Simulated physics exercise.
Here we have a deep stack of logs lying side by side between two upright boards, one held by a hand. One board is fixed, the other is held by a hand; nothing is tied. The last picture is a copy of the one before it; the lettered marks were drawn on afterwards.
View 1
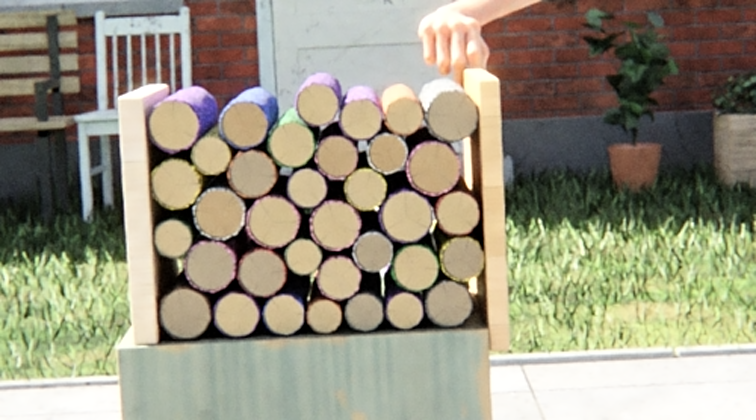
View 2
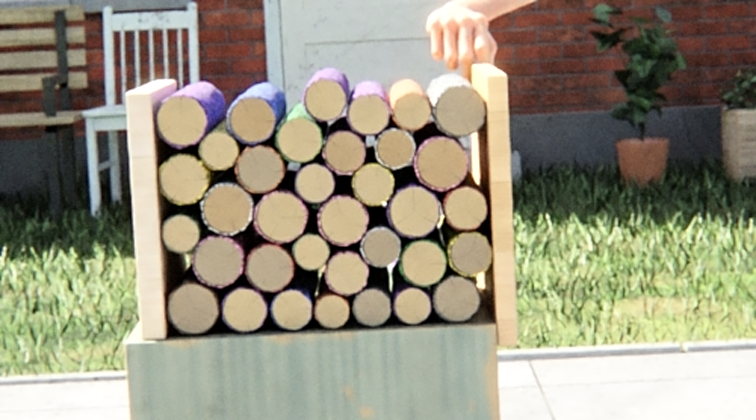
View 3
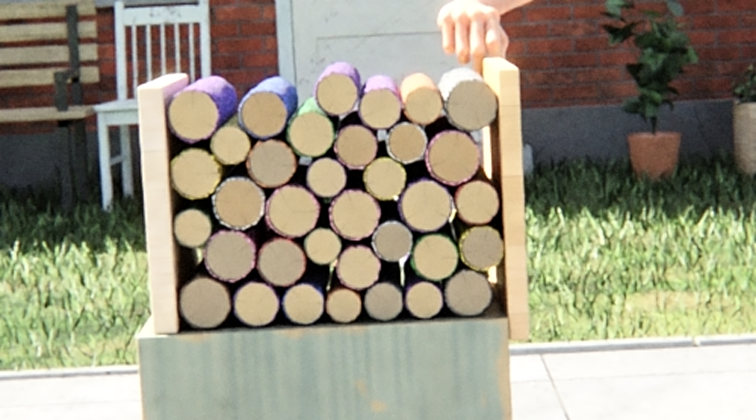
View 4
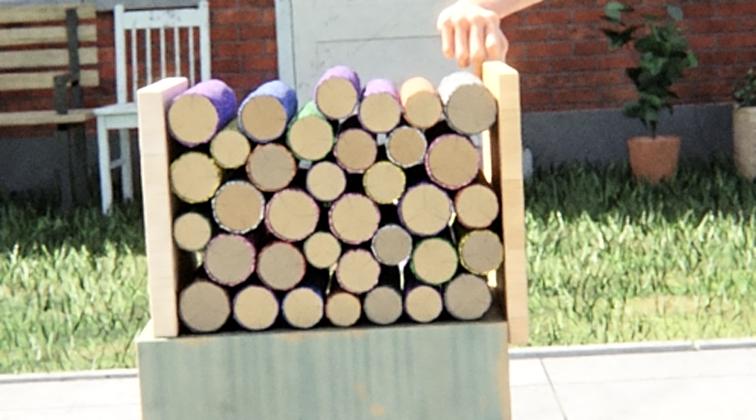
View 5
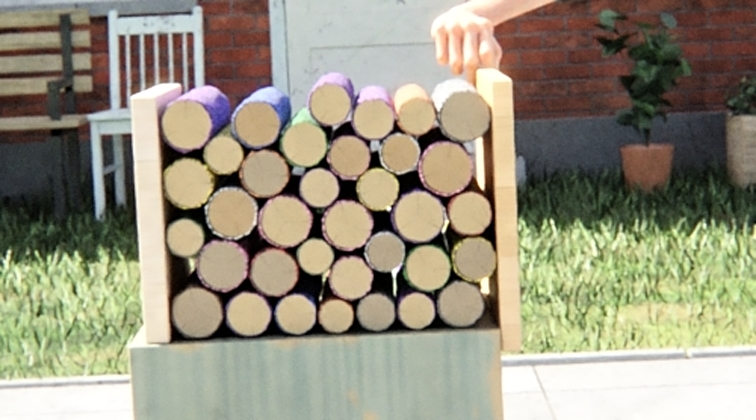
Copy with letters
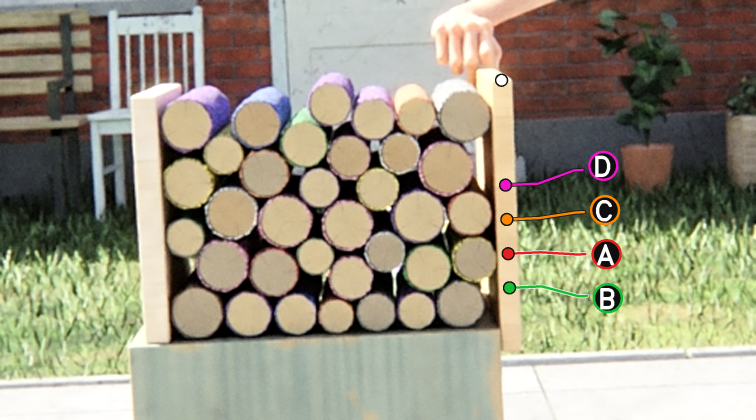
A stack of colorful logs between two boards shifts slightly right, then back left.
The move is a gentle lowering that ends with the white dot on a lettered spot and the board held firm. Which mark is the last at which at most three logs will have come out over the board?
Slide it to C.
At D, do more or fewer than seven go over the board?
Fewer than seven.
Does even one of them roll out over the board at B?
At B: Yes.
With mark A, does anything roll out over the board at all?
Yes.
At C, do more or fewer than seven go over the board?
Fewer than seven.
On the marked copy, A at (508, 254); B at (509, 288); C at (507, 220); D at (505, 185); the white dot at (501, 80).
Taking C. A third of the way, top of the board (494, 158).
Two thirds of the way, top of the board (496, 219).
When it is over, top of the board (496, 219), three out over the board.
As for the rest, A more than three out over the board; B more than three out over the board; D one out over the board.
